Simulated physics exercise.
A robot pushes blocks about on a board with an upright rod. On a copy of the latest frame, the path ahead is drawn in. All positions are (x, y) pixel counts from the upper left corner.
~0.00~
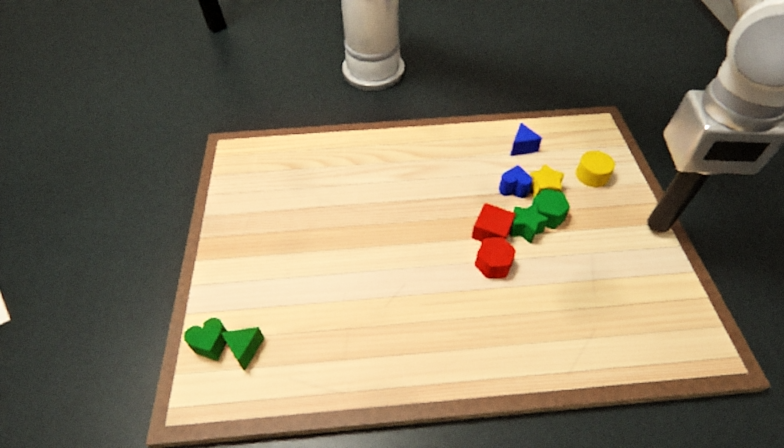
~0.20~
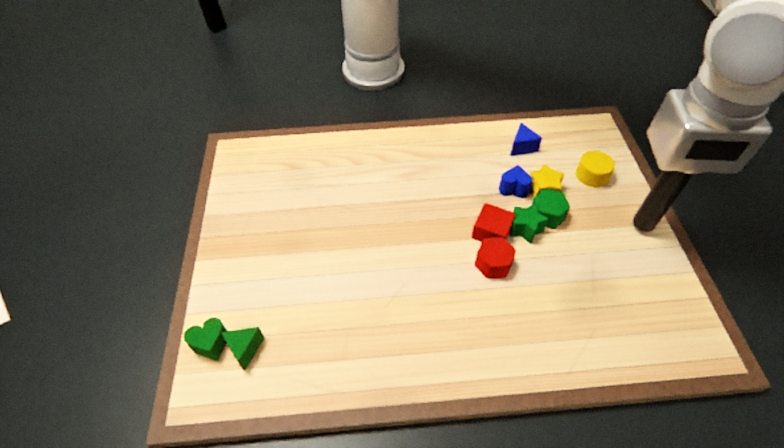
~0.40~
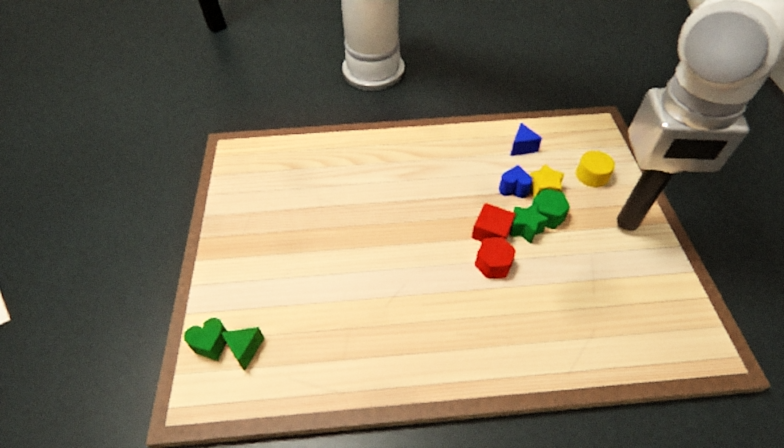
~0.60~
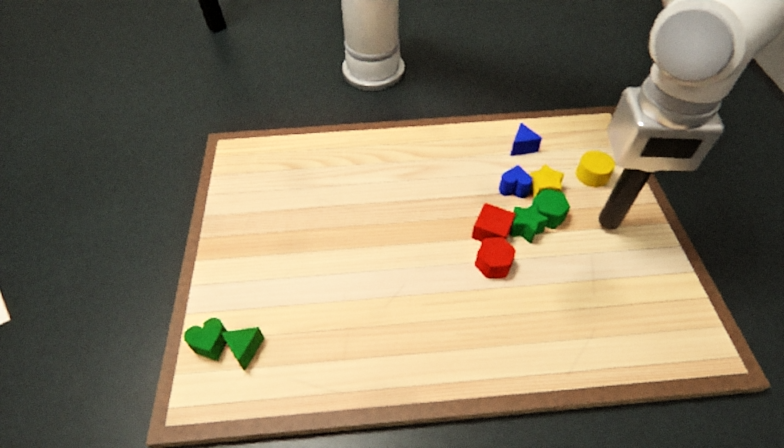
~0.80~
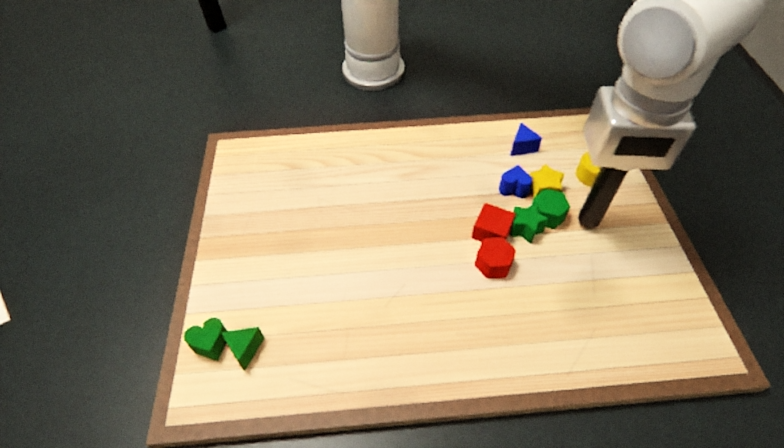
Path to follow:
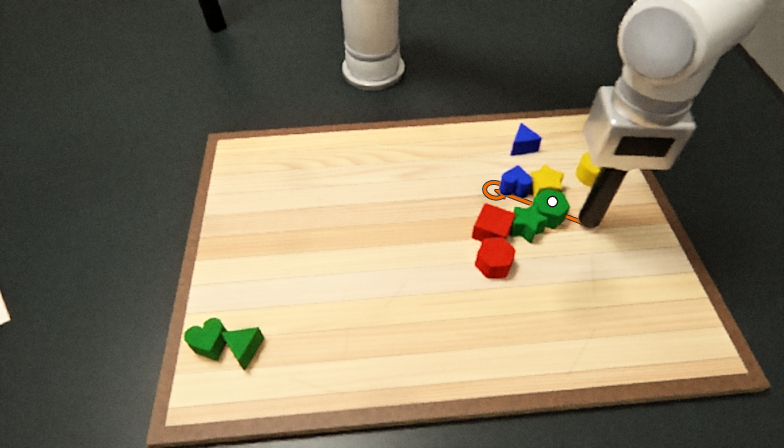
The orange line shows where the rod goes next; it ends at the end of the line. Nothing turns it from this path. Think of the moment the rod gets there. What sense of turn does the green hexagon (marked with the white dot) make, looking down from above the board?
From above, it turns counterclockwise.
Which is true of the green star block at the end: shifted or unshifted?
It's moved.
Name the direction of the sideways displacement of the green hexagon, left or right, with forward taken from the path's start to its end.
The answer is left.
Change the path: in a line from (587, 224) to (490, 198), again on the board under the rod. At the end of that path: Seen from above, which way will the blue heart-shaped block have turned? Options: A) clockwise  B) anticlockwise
Correct choice: A.
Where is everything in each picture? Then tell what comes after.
In the first picture, tip of the rod at (658, 224), middles of tops, red square piece at (495, 219), blue heart-shaped block at (517, 175), green star block at (530, 216), yellow star block at (548, 177), green hexagon at (552, 202).
In the second picture, rod at (644, 223), nothing pushed.
In the third picture, rod at (628, 222), nothing pushed.
In the fourth picture, rod at (609, 221), nothing pushed.
In the fifth picture, rod at (589, 220), red square piece at (495, 219), blue heart-shaped block at (517, 175), green star block at (530, 216), yellow star block at (548, 177), green hexagon at (552, 202).
The line goes from (587, 224) to (495, 190); the dot is on the green hexagon.
What follows on the original path. One third of the way, rod at (557, 208); red square piece at (485, 222), turned 20° anticlockwise; blue heart-shaped block at (512, 172); green star block at (514, 211), turned 25° anticlockwise; yellow star block at (545, 175), turned 20° clockwise; green hexagon at (531, 194).
Two thirds of the way, rod at (526, 196); red square piece at (473, 228), turned 45° anticlockwise; blue heart-shaped block at (499, 164), turned 50° clockwise; green star block at (492, 208), turned 45° anticlockwise; yellow star block at (544, 173), turned 25° clockwise; green hexagon at (500, 187), turned 20° anticlockwise.
At the end, rod at (496, 186); red square piece at (470, 230), turned 60° anticlockwise; blue heart-shaped block at (494, 159), turned 90° clockwise; green star block at (479, 204), turned 70° anticlockwise; yellow star block at (544, 173), turned 25° clockwise; green hexagon at (473, 182), turned 50° anticlockwise.
